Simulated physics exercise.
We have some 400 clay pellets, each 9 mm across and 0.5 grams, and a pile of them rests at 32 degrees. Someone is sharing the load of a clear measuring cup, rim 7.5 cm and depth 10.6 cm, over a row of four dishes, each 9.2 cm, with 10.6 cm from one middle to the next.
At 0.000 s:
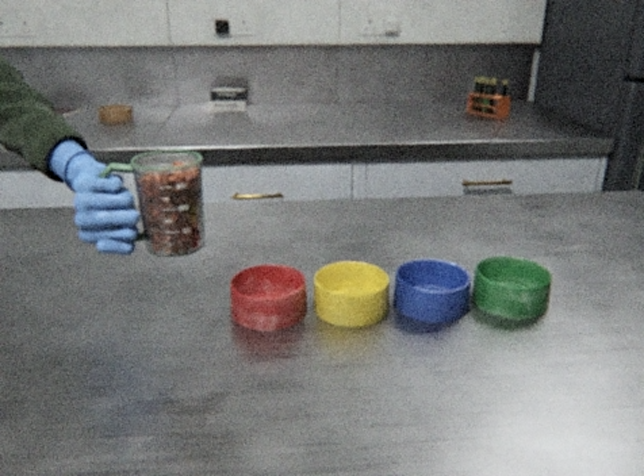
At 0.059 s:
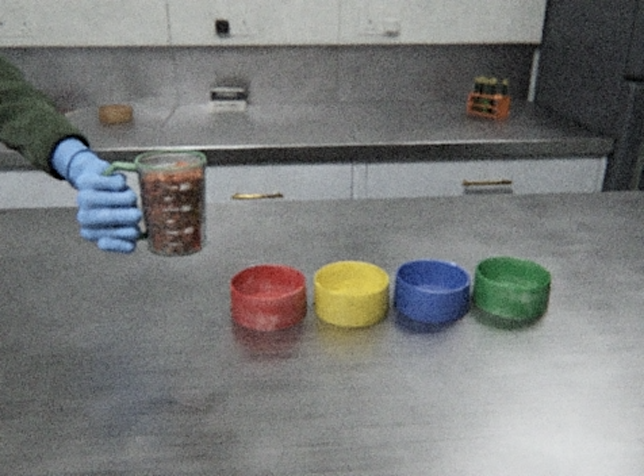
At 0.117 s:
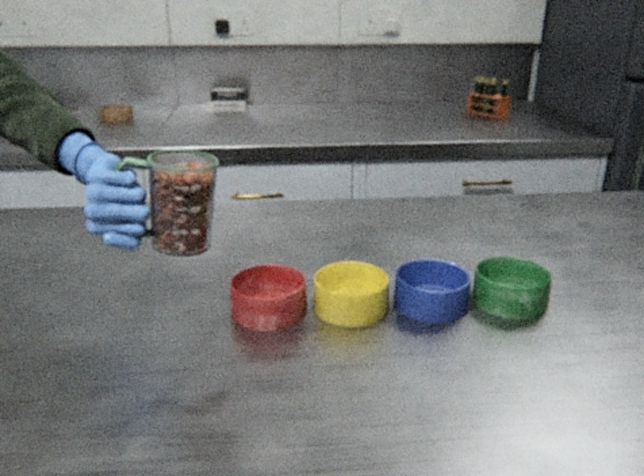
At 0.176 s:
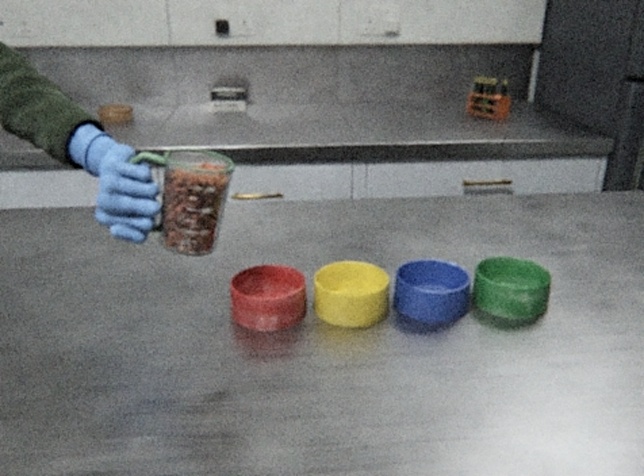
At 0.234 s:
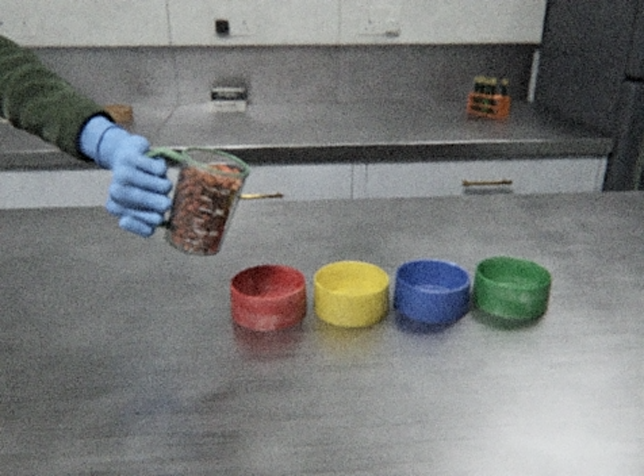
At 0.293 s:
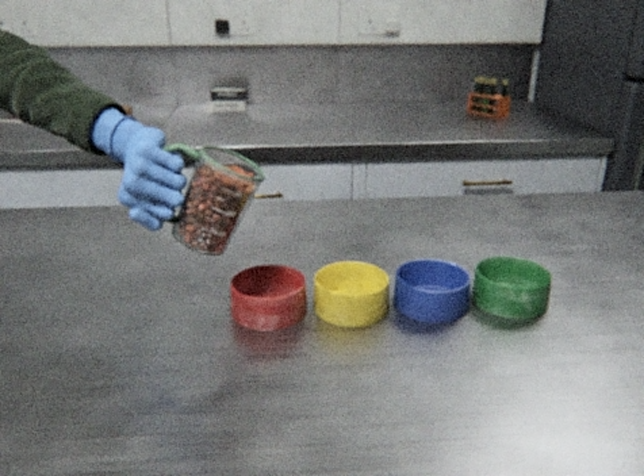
In a kitchen or lab with a grey metal worktop, seen from a fixed view slightly above, white drawers and a back counter stand behind. Four dishes, red, yellow, blue and green from left to right, sit in a row, while a blue-gloved hand at left holds a clear cup of reddish-brown pieces. The hand moves the cup slowly rightward, tilting it increasingly toward the red dish.
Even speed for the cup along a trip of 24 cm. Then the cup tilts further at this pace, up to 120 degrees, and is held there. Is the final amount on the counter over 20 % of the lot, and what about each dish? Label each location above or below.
Labels - red: Below, blue: Above, green: Below, yellow: Below, counter: Below.
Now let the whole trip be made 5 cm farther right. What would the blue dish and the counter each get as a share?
Blue: 50; counter: 30.
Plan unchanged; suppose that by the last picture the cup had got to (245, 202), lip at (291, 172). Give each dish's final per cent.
Red 0; blue 90; green 0; yellow 0.
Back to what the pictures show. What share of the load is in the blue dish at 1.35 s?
By that moment it's near 80 percent.
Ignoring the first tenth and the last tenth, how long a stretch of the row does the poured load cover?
About 6 cm.
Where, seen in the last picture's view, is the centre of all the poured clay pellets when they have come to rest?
Approximately (431, 284) in the last view.
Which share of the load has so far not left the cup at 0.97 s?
Roughly 95 per cent, I'd say.
Then, at 0.70 s, tilt 72 degrees; cup holds 100 %.
After 0.97 s, tilt 102 degrees; cup holds 95 %.
After 1.35 s, tilt 120 degrees; cup holds 15 %, blue 80 %.
By 2.1 s all is still; red 0 %, blue 90 %, green 0 %, yellow 0 %, counter 10 %.
